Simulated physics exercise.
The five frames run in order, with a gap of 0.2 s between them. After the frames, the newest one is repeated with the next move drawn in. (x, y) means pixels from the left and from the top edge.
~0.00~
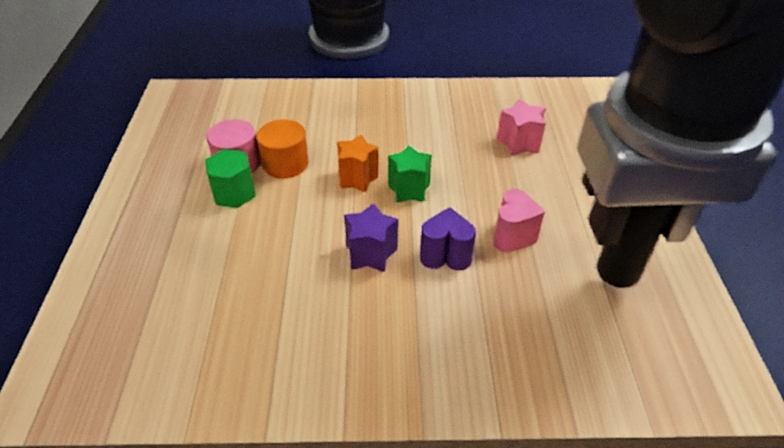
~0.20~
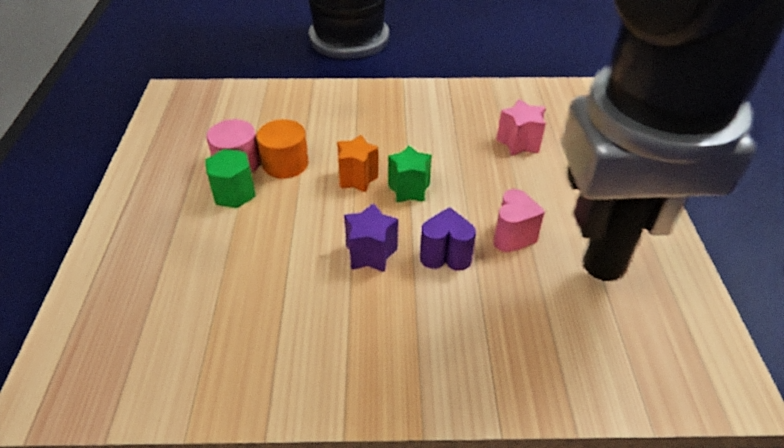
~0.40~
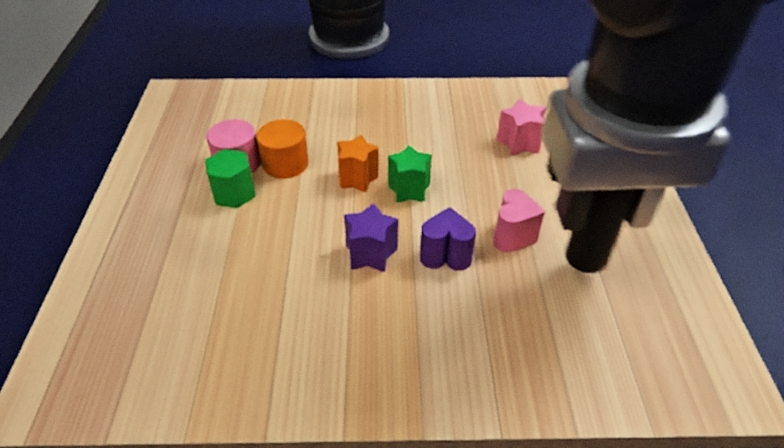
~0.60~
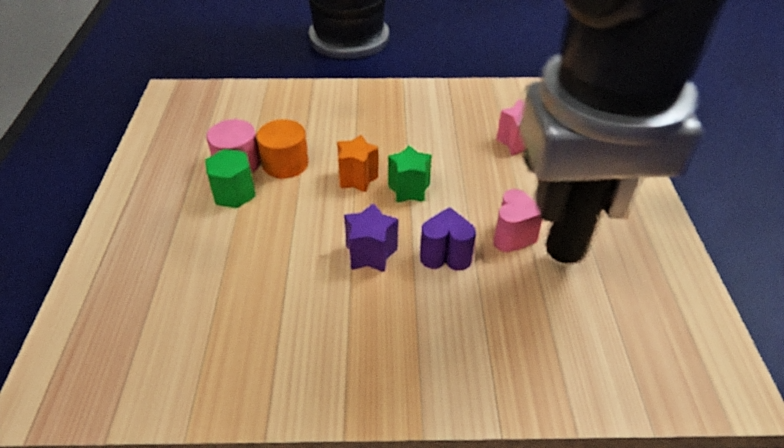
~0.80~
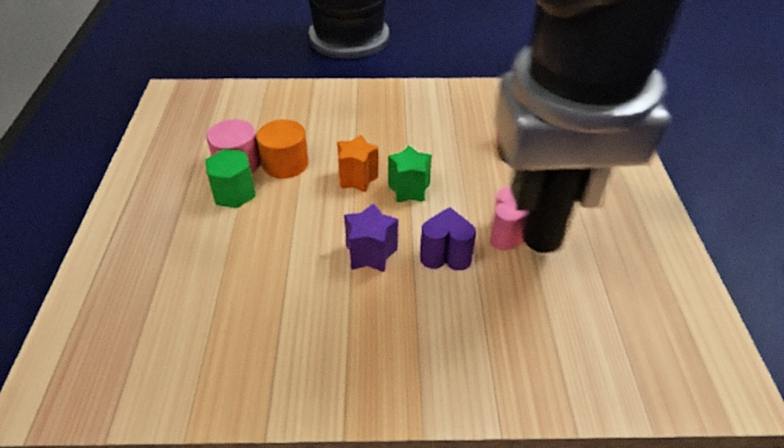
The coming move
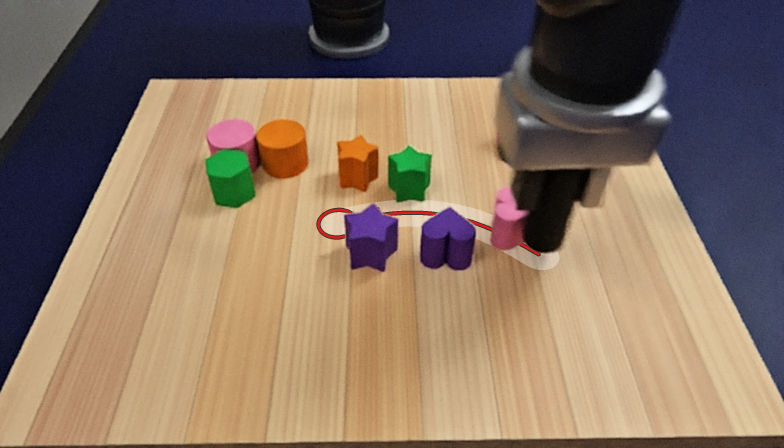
A black and grey robot arm reaches down over the right side of a pale wooden board on a dark blue surface, viewed from above at an angle. Pink and orange cylinders and a green hexagon sit at left, orange, green and purple stars and a purple heart near the middle, and a pink star and heart at right. The arm slides steadily left, its dark tip reaching the pink heart, which shifts slightly left, while the camera stays still.
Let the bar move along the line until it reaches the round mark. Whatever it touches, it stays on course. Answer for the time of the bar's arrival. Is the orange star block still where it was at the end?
No, that is not what happens.
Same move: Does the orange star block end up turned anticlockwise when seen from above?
That would be a yes.
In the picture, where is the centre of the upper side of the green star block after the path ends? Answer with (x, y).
It should be at (384, 142) by then.
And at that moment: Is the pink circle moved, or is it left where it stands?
That one stays where it is.
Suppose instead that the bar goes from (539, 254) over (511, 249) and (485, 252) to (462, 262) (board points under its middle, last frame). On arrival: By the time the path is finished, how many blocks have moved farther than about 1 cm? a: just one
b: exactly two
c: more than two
b - exactly two.
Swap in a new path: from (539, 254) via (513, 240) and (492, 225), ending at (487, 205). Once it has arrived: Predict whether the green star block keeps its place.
At the end of the path, the green star block remains in its old spot.
Path on the board, from (539, 254) over (475, 223) and (406, 213) to (338, 223).
The first path, step by step. One third of the way, bar at (477, 209); pink heart-shaped block at (450, 175).
Two thirds of the way, bar at (407, 198); orange star block at (348, 142), turned 45° anticlockwise; green star block at (384, 142); pink heart-shaped block at (405, 158), turned 30° clockwise.
At the end, bar at (337, 209); pink circle in place; orange star block at (348, 142), turned 45° anticlockwise; purple star block in place; green star block at (384, 142); pink heart-shaped block at (405, 158), turned 30° clockwise.
